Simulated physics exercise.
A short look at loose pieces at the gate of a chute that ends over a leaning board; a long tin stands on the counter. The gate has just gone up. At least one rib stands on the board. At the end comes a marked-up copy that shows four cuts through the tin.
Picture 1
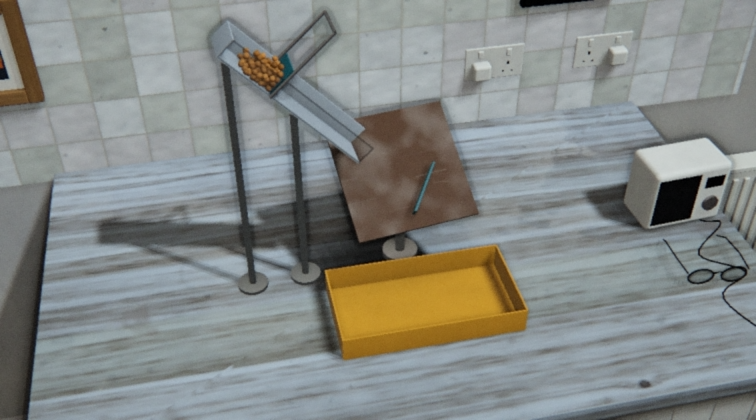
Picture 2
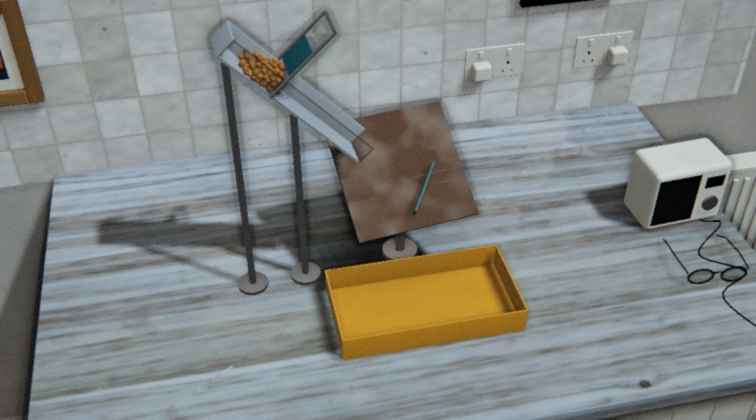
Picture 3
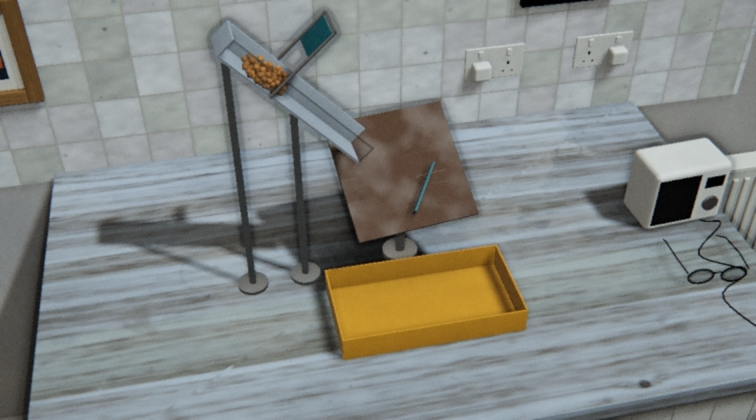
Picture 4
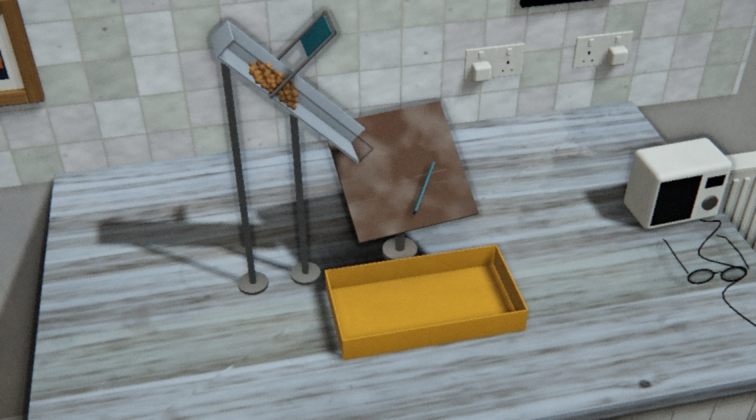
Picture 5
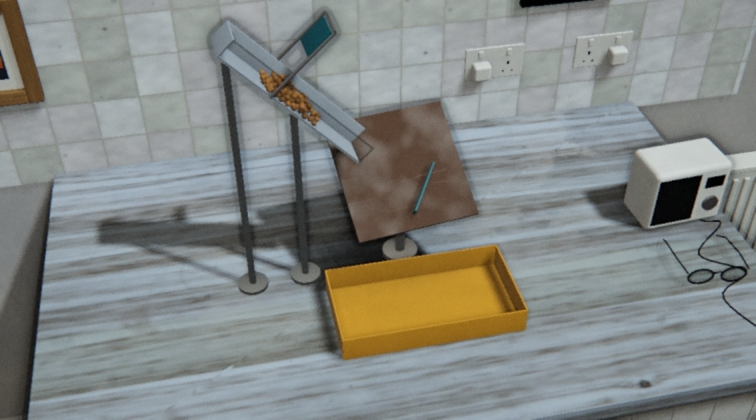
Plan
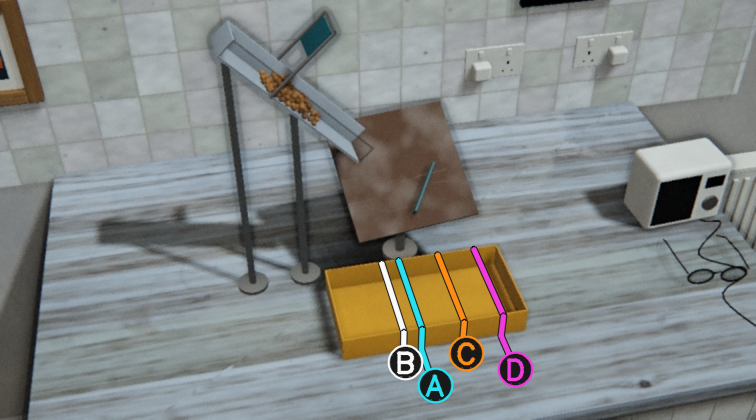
Roasted chickpeas sat bunched near the top of a steep metal chute as its teal gate slid up, then slipped down the trough in a loosening stream above a brown tilted board and an empty yellow tin.
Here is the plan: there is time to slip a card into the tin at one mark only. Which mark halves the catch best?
A.
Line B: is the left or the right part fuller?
The right side.
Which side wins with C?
More lands on the left.
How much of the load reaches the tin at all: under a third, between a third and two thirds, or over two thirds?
Over two thirds.
On the marked copy, line A crosses the front rim at (421, 328); line B crosses the front rim at (403, 331); line C crosses the front rim at (463, 321); line D crosses the front rim at (503, 314).
Choosing A, of what is caught, roughly half on the left of the divider, roughly half on the right.
Choosing B, of what is caught, just a few on the left of the divider, almost all on the right.
Choosing C, of what is caught, almost all on the left of the divider, just a few on the right.
Choosing D, of what is caught, almost all on the left of the divider, just a few on the right.
